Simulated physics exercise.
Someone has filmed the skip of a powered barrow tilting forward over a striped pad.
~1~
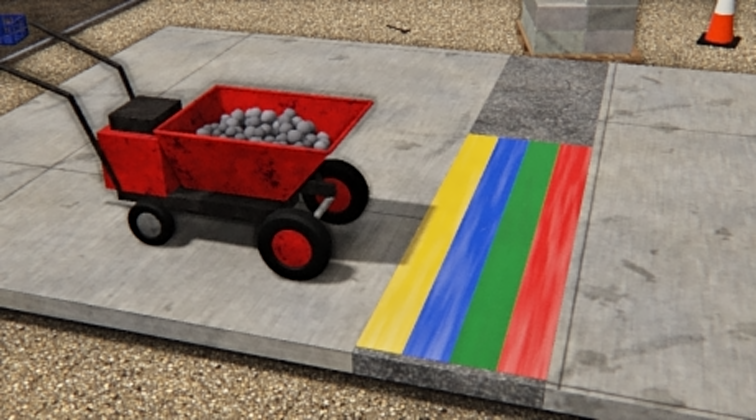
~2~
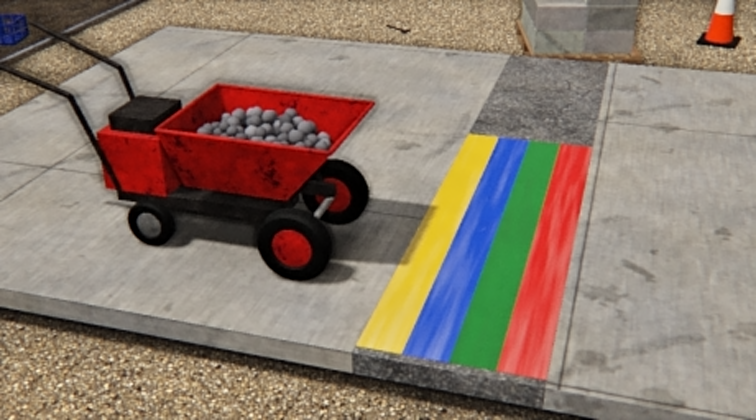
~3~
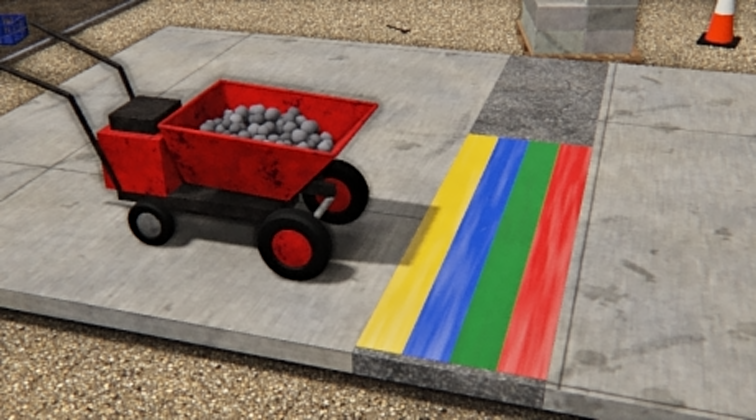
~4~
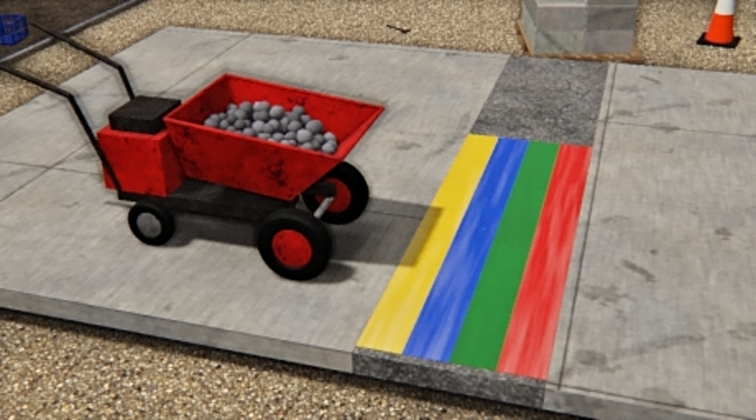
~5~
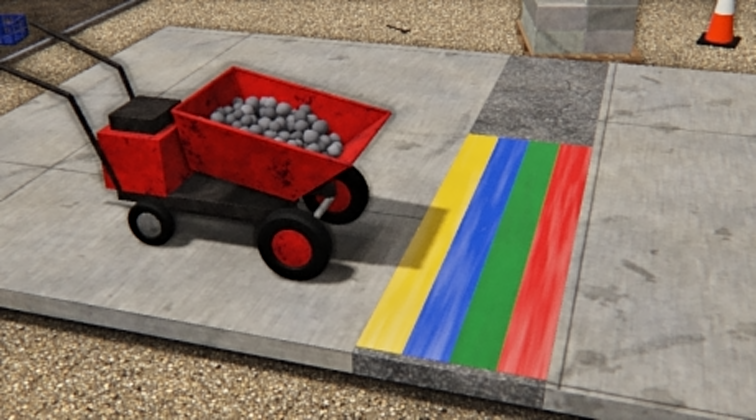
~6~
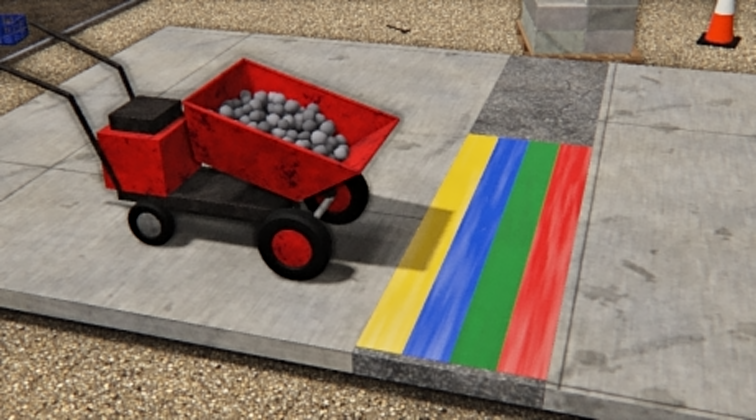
The footage shows a red barrow loaded with round grey cobbles standing beside a pad striped yellow, blue, green and red; its skip is level at first, then gradually tilts forward to the right while the wheels stay in place.
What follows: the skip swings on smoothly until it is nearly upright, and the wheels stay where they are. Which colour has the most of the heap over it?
The blue one gets the largest share.
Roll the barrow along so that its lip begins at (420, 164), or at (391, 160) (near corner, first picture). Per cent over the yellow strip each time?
In turn 0 and 0 in a hundred.
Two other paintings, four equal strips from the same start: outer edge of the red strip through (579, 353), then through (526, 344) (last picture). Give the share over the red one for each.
First some 10, then 10 per cent.
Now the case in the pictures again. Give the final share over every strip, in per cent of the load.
About: Yellow strip 10, blue strip 30, green strip 20, red strip 10 per cent.
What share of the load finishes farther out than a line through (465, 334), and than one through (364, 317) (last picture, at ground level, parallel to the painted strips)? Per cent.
First some 30, then 80 per cent.
Just after the last frame, skip tipped steeply; every one in the skip.
A moment on, skip tipped right over; roughly two thirds in the skip; about a tenth over the yellow strip; roughly a quarter over the blue strip; just a few over the green strip.
Further on, skip tipped right over; roughly a quarter in the skip; about a tenth over the yellow strip; roughly a third over the blue strip; roughly a quarter over the green strip; about a tenth over the red strip; about a tenth off the paint.
When it is over, skip tipped right over; roughly a quarter in the skip; about a tenth over the yellow strip; roughly a quarter over the blue strip; roughly a quarter over the green strip; about a tenth over the red strip; about a tenth off the paint.
